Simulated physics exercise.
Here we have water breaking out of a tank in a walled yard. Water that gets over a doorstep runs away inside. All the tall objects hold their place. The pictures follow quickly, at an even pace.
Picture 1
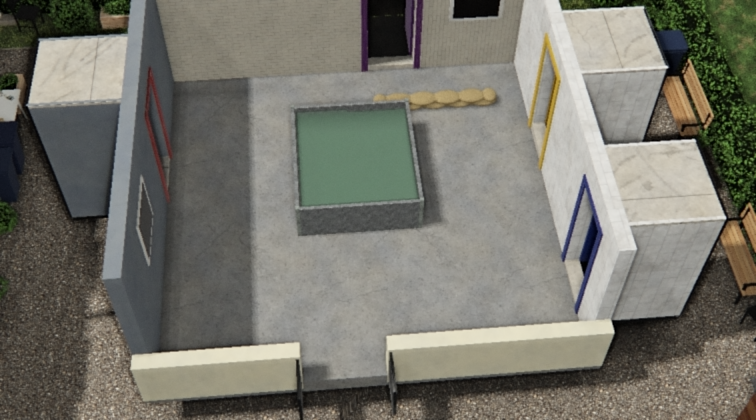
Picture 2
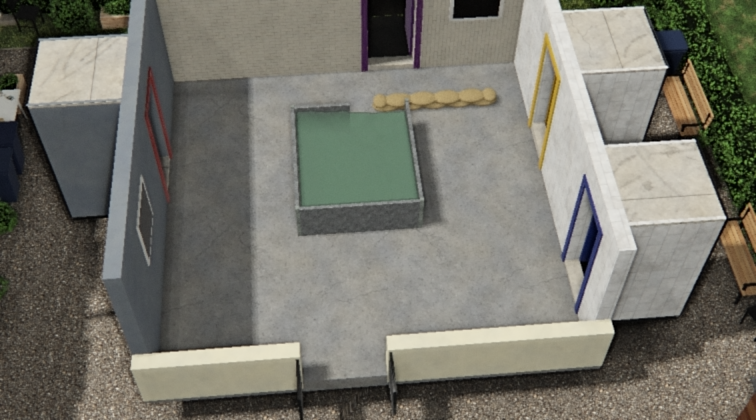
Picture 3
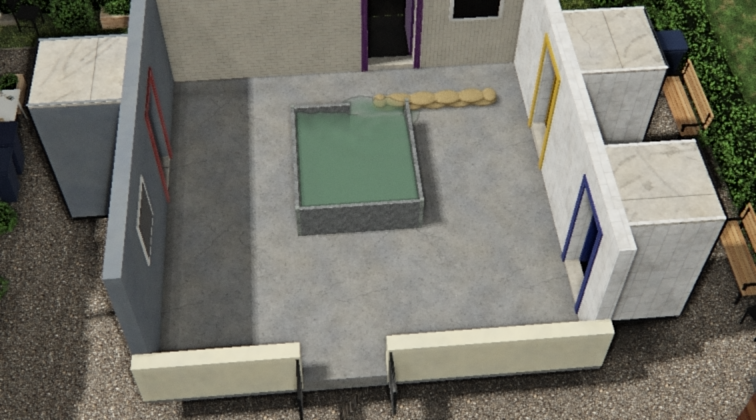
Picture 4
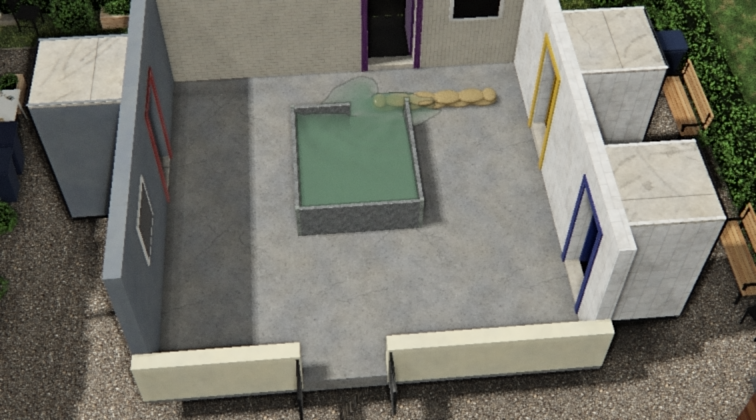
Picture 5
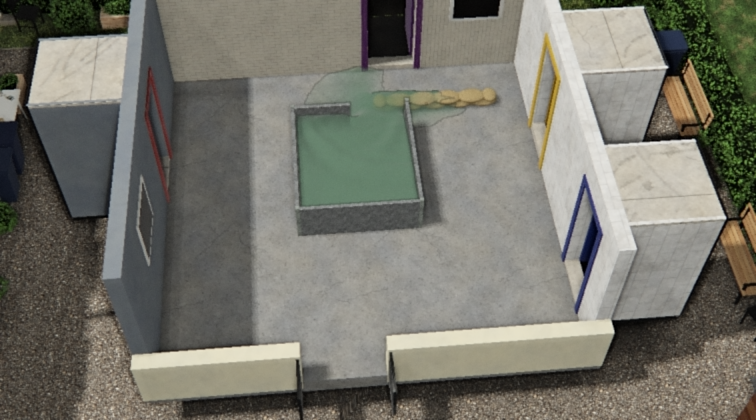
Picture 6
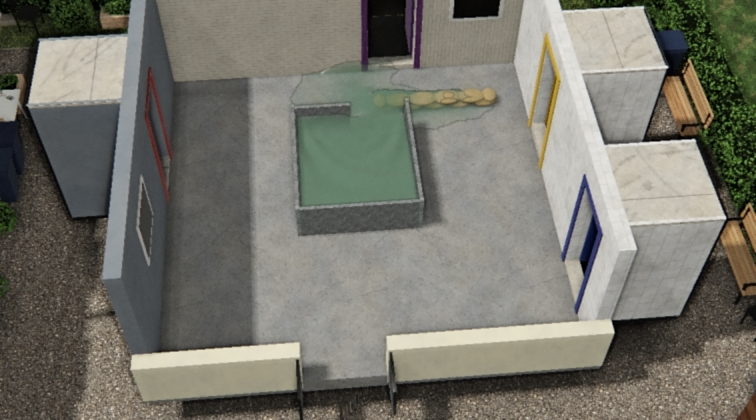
A walled yard with a grey floor is seen from high above its open front gateway, the view staying still. A grey tank of green water stands in the middle, with tan sacks behind it, a purple-edged doorway at the back, a red-edged opening left, and yellow and blue ones right. The water lies still, then a gap opens in the tank's far side and water pours out, spreading left and right around the sacks.
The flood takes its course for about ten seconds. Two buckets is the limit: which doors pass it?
The blue door stays under that; the red door stays under that; the purple door takes more than that; the yellow door stays under that.
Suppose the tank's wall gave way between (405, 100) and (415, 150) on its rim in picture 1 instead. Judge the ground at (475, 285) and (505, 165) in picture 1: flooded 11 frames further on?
As listed: Not flooded, awash.
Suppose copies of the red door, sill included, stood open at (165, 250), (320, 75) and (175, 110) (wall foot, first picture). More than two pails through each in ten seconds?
In turn: Lets less in, is over, lets more in.
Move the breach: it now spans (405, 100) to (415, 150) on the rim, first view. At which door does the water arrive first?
It is the yellow-painted one.
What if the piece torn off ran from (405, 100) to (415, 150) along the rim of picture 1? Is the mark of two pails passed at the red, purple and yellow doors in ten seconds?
In short: Red door stays under; purple door lets less in; yellow door goes over.
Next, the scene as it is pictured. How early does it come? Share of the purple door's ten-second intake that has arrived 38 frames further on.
Close to 95 %.
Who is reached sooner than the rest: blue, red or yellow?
That is the door marked yellow.
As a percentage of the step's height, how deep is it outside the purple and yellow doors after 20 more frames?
In turn 90 and 90 per cent.
A moment on, water covers 15 % of the floor; the blue door not reached, the red door not reached, the purple door under two buckets in, the yellow door wet at the sill, nothing in.
Next, water covers 30 % of the floor; the blue door not reached, the red door not reached, the purple door over two buckets in, the yellow door wet at the sill, nothing in.
Then, water covers 45 % of the floor; the blue door wet at the sill, nothing in, the red door wet at the sill, nothing in, the purple door over two buckets in, the yellow door under two buckets in.
Later, water covers 80 % of the floor; the blue door wet at the sill, nothing in, the red door under two buckets in, the purple door over two buckets in, the yellow door under two buckets in.
In the end, water covers 95 % of the floor; the blue door under two buckets in, the red door under two buckets in, the purple door over two buckets in, the yellow door under two buckets in.
